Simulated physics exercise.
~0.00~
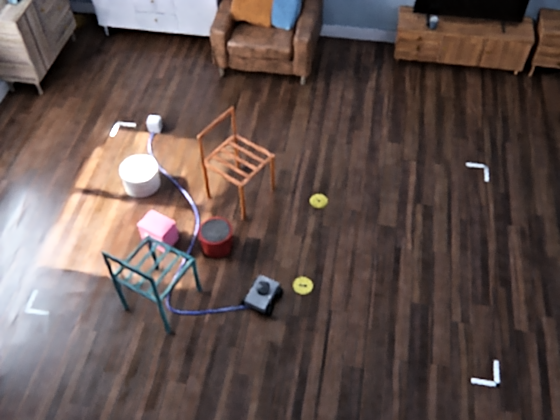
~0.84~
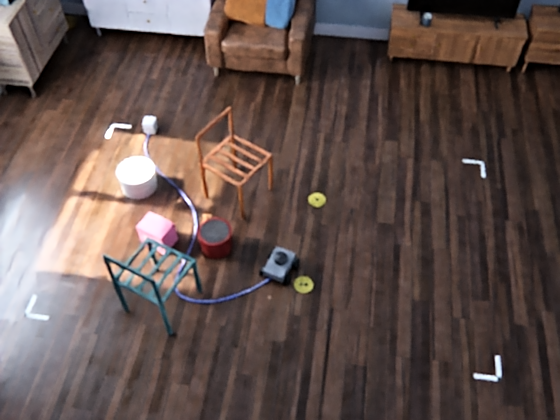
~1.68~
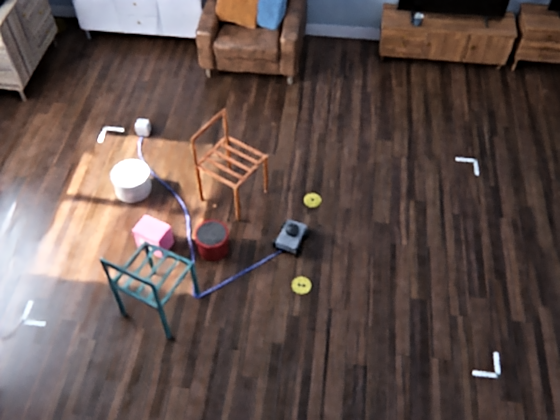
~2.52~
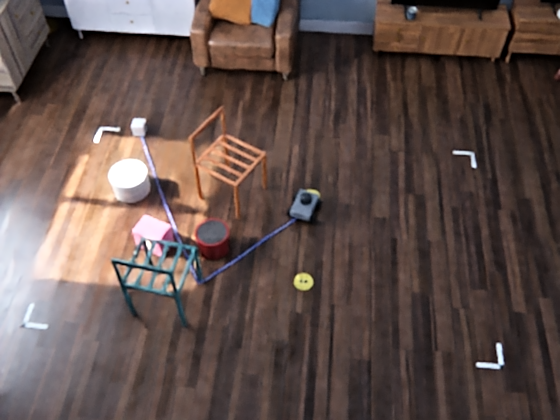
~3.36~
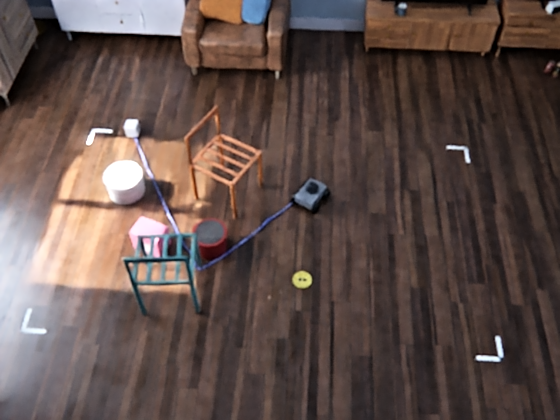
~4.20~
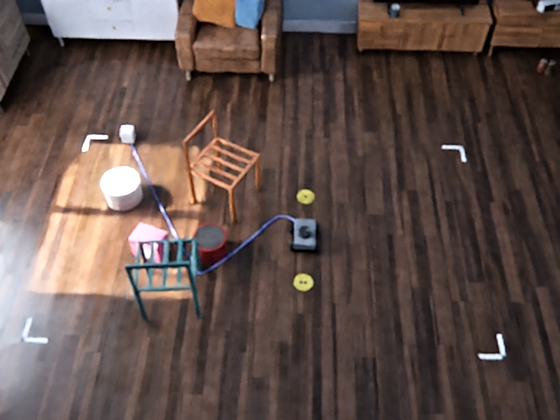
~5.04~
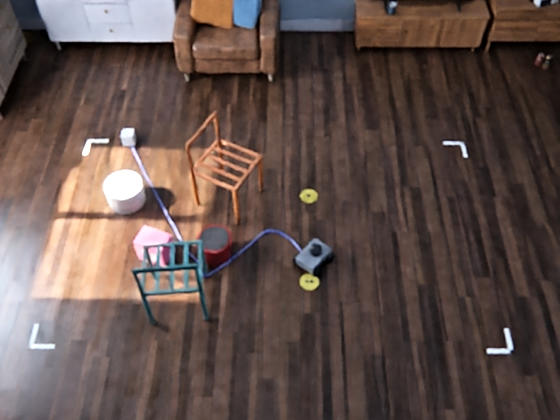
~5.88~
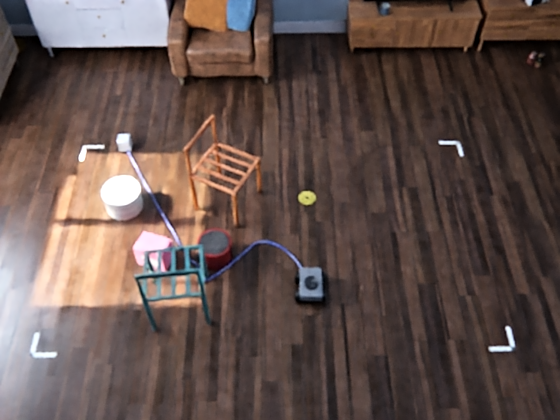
A small grey cart rolled up and right across the wooden floor to the far yellow mark, its blue lead tightening and shifting the teal chair slightly, then turned back down and stopped on the nearer mark, the lead still attached.
